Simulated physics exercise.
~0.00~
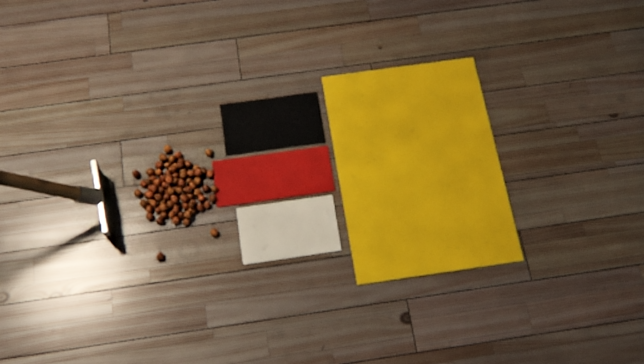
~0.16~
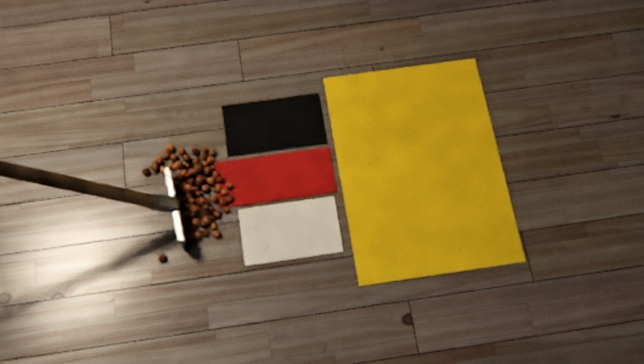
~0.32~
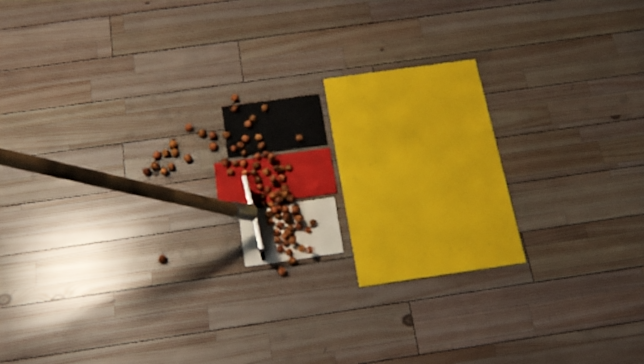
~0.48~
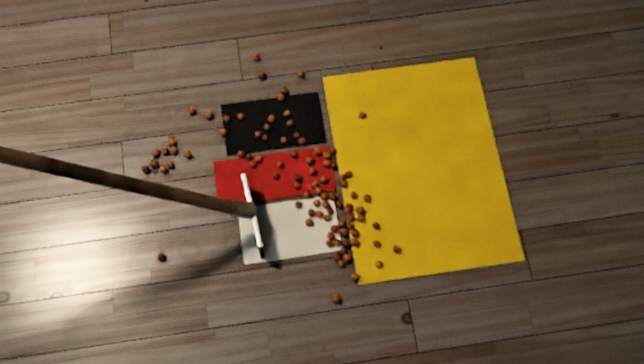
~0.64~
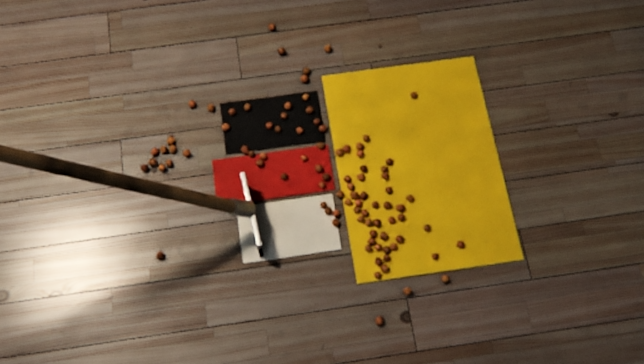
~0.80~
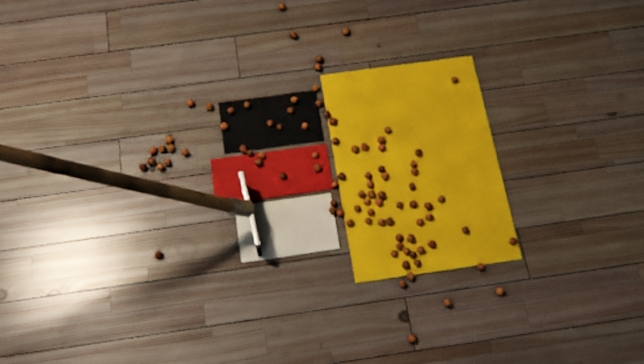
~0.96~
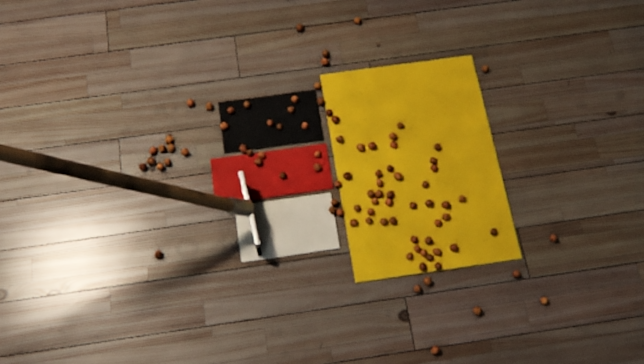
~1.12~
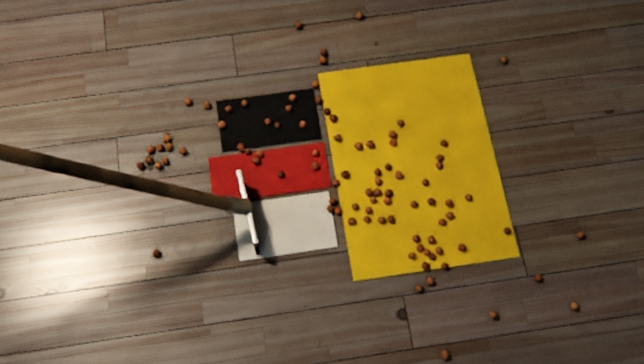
A squeegee pushes a hazelnut pile right, then stops as nuts scatter across coloured mats.
